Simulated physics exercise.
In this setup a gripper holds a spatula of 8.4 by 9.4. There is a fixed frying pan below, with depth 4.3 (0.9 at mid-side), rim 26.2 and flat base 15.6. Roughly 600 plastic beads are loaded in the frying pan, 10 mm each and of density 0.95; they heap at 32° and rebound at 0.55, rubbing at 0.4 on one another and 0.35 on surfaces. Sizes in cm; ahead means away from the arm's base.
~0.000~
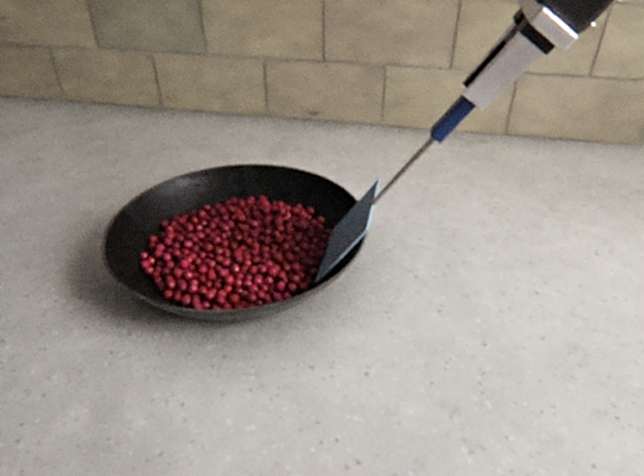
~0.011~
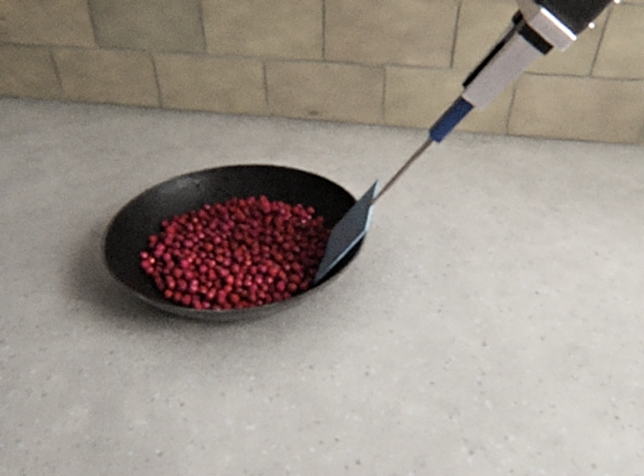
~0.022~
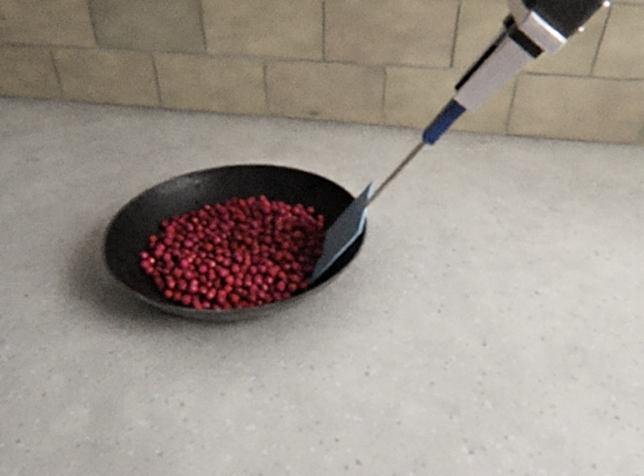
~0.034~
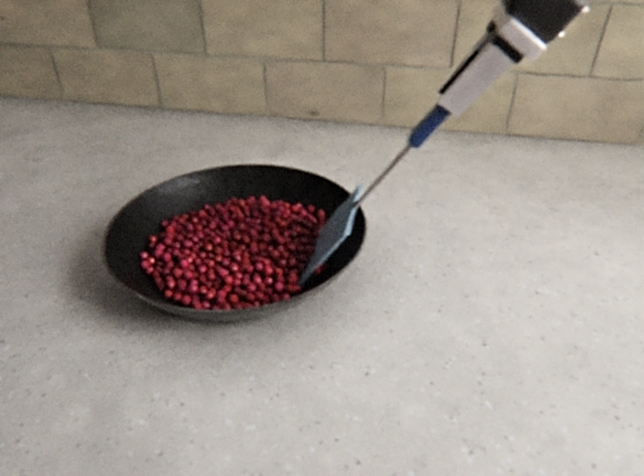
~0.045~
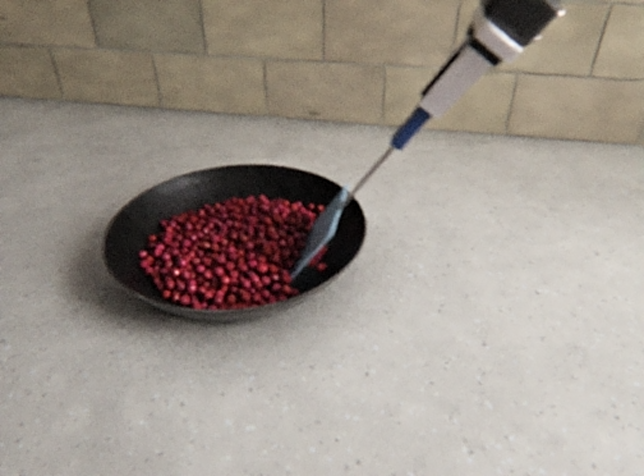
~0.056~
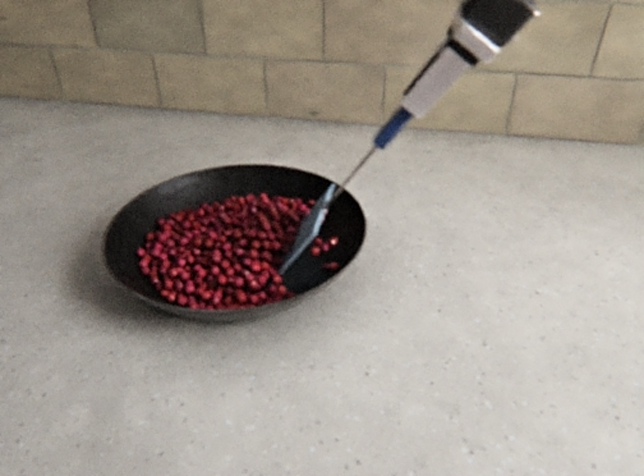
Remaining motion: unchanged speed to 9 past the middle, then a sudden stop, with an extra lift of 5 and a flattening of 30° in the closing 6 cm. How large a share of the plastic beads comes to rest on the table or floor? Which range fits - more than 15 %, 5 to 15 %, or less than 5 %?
The range that fits is more than 15 %.
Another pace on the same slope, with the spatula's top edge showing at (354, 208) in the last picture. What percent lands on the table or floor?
My guess is around 5 percent.
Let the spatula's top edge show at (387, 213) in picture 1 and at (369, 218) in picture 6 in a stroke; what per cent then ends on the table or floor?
Off the vessel, on the table or floor: Some 10 percent.
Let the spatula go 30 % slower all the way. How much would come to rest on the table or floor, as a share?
About 20 %.
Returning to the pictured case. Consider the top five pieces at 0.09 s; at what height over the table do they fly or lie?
They are some 7 cm up.
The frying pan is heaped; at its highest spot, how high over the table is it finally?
About 4.0 centimetres.
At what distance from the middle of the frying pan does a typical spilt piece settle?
About 58 centimetres.
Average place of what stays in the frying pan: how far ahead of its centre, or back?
3.5 cm ahead.
After 0.09 s, sloping 56°, highest piece 7 above the table; 599 in the frying pan.
After 0.12 s, sloping 49°, highest piece 9 above the table; 598 in the frying pan, 1 on the blade or in flight.
After 0.34 s, sloping 26°, highest piece 15 above the table; 430 in the frying pan, 76 on the table or floor, 93 on the blade or in flight.
After 1.39 s, sloping 26°, highest piece 4 above the table; 430 in the frying pan, 169 on the table or floor.
At rest, 430 in the frying pan, 169 on the table or floor. That is 28 % on the table or floor.
